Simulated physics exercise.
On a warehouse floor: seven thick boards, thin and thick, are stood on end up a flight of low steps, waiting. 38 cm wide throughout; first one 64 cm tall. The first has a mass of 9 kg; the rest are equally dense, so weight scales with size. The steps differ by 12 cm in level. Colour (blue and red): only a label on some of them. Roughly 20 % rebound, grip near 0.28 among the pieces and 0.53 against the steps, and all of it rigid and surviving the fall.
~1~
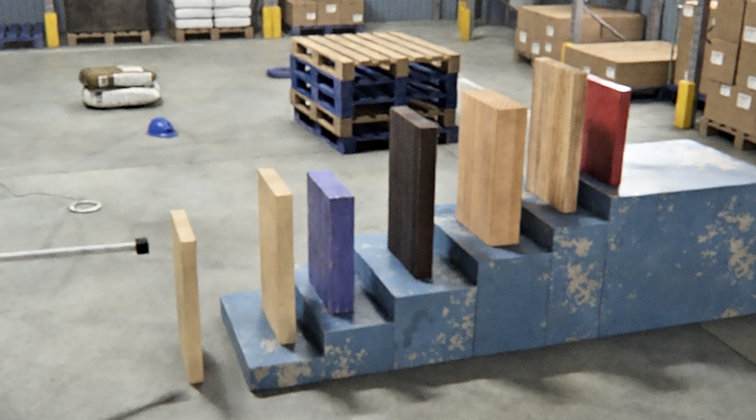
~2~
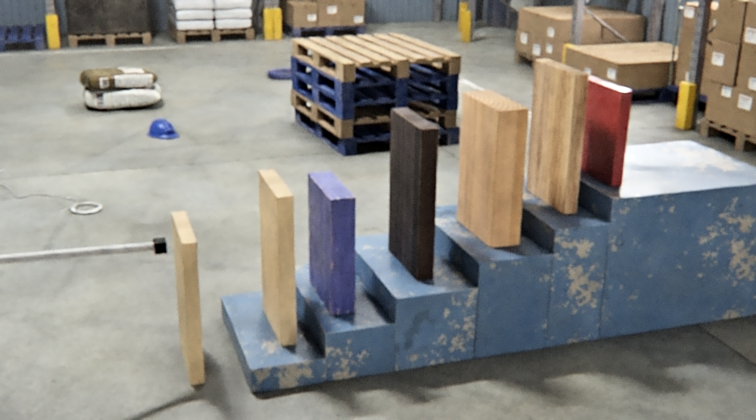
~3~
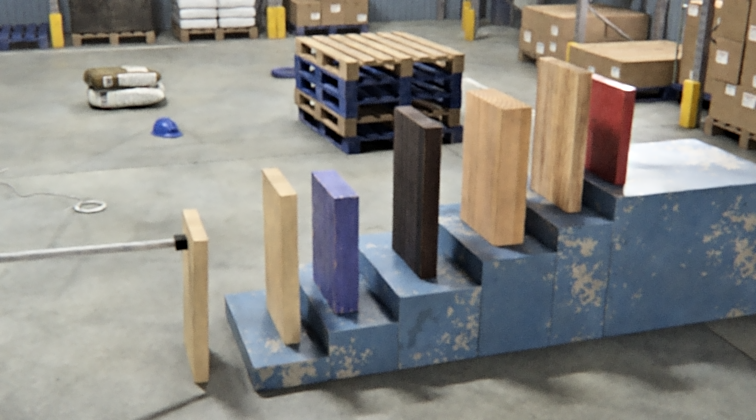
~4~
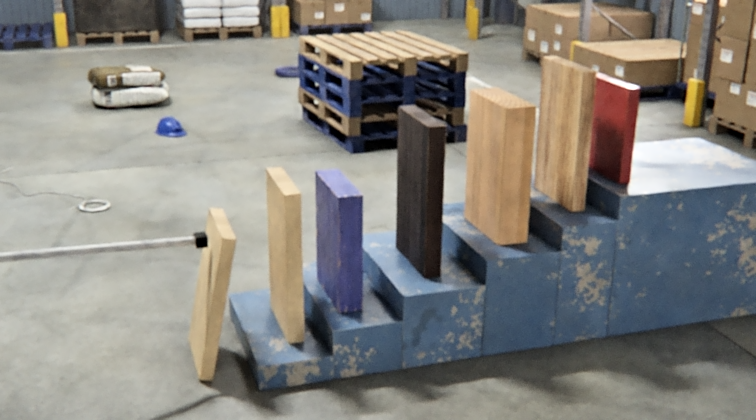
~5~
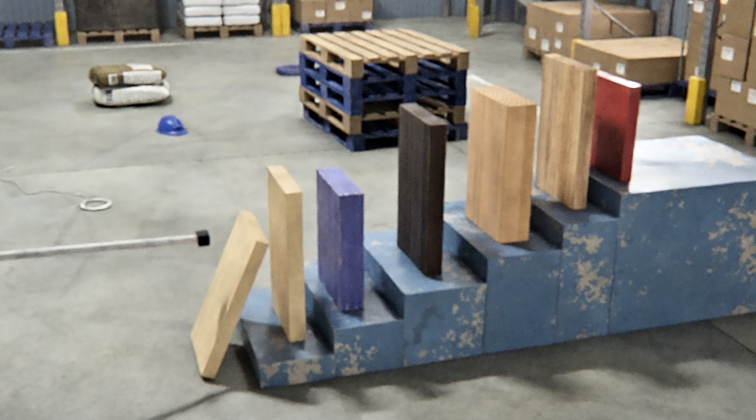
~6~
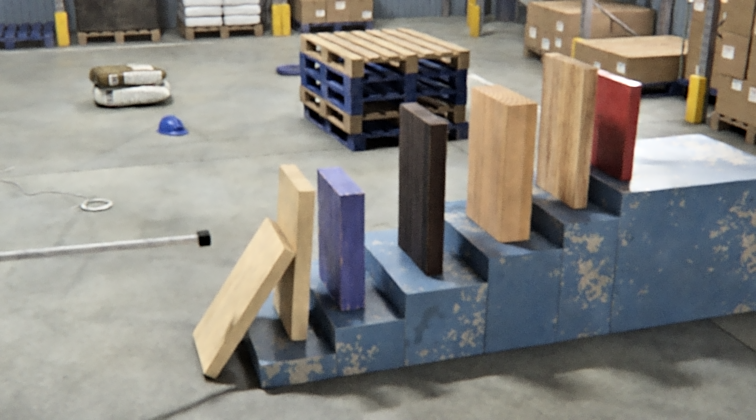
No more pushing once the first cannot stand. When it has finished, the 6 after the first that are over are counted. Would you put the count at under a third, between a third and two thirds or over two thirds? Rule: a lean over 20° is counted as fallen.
I would put it at upwards of two thirds of them.
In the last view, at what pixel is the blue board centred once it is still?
Around (387, 243).
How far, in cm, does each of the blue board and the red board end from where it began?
Blue: 20 cm, red: 30 cm.
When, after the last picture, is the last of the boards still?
Roughly 2.0 seconds.
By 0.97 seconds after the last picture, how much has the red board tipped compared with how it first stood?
Near 0 degrees from how it began.
Then, 0.39 s after the last picture, 1 of the 6 other boards over; blue board leaning 20°.
Then, 0.97 s after the last picture, 4 of the 6 other boards over; blue board leaning 50°.
Then, 1.39 s after the last picture, 6 of the 6 other boards over; red board lying flat; blue board leaning 50°.
At rest, 6 of the 6 other boards over; red board lying flat; blue board leaning 50°. That is 100 per cent. Not one is left standing. As the last picture would show them, middles, red board near (655, 158), blue board near (387, 243).
